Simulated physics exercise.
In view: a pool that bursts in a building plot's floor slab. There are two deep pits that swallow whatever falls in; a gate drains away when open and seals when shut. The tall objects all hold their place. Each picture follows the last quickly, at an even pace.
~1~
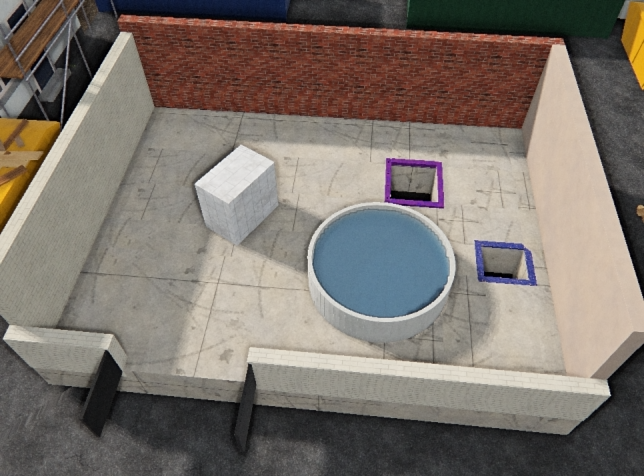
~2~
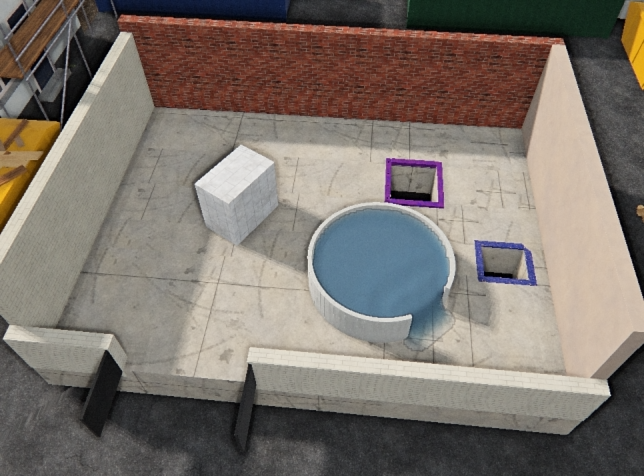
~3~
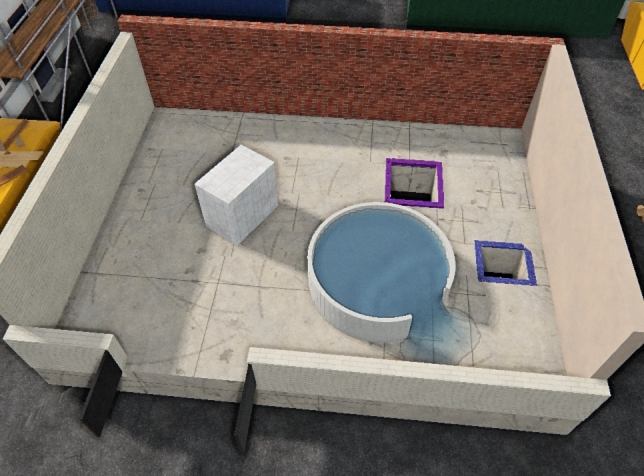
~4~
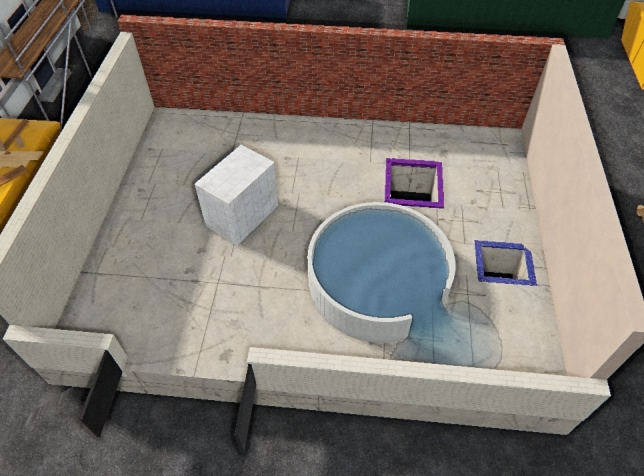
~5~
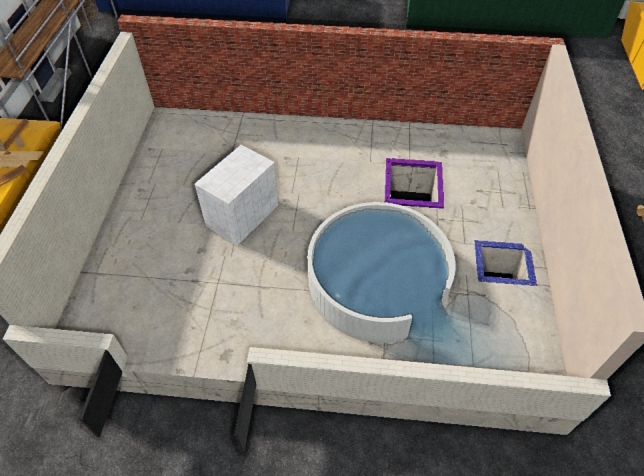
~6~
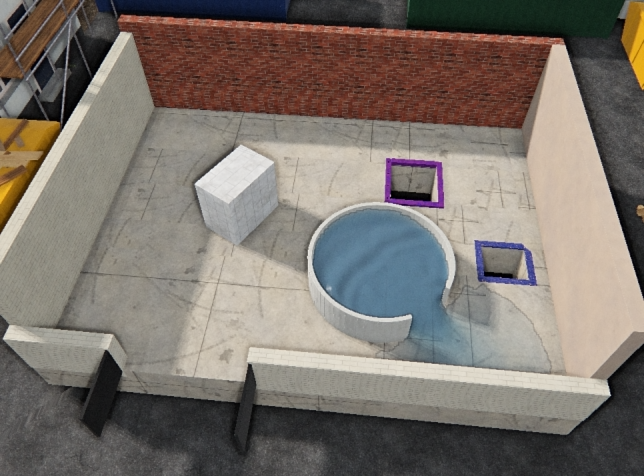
Water pouring through a gap in the round pool's wall and spreading across the concrete slab toward the lower right.
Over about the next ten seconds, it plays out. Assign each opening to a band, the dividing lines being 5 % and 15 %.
The gate lands under 5 %; the purple pit lands under 5 %; the blue pit lands over 15 %.
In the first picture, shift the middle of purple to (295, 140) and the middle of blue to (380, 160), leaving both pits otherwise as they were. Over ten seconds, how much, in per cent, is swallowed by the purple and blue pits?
The purple pit receives 4 per cent and the blue pit 12 per cent.
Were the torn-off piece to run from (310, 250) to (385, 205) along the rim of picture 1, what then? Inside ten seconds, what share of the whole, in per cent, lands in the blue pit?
Share to the blue pit: 2 in a hundred.
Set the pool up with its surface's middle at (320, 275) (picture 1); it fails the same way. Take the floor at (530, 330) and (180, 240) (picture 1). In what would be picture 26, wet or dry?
Going point by point, I get drenched then high and dry.
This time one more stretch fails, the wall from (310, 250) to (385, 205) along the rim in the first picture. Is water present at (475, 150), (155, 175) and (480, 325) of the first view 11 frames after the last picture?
Taking them in order, I'd say not reached, not reached and not reached.
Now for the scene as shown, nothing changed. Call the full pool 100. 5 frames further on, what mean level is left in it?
I'd put it close to 78 percent.
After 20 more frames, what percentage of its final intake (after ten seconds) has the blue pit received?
Near 25 per cent, give or take.
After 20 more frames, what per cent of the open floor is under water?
Roughly 30 percent, I'd say.
A moment on, water covers 10 % of the floor; the gate 0 %, the purple pit 0 %, the blue pit 0 %.
Next, water covers 15 % of the floor; the gate 0 %, the purple pit 0 %, the blue pit 2 %.
Then, water covers 30 % of the floor; the gate 0 %, the purple pit 0 %, the blue pit 9 %.
Later, water covers 45 % of the floor; the gate 1 %, the purple pit 0 %, the blue pit 22 %.
In the end, water covers 65 % of the floor; the gate 2 %, the purple pit 0 %, the blue pit 34 %.
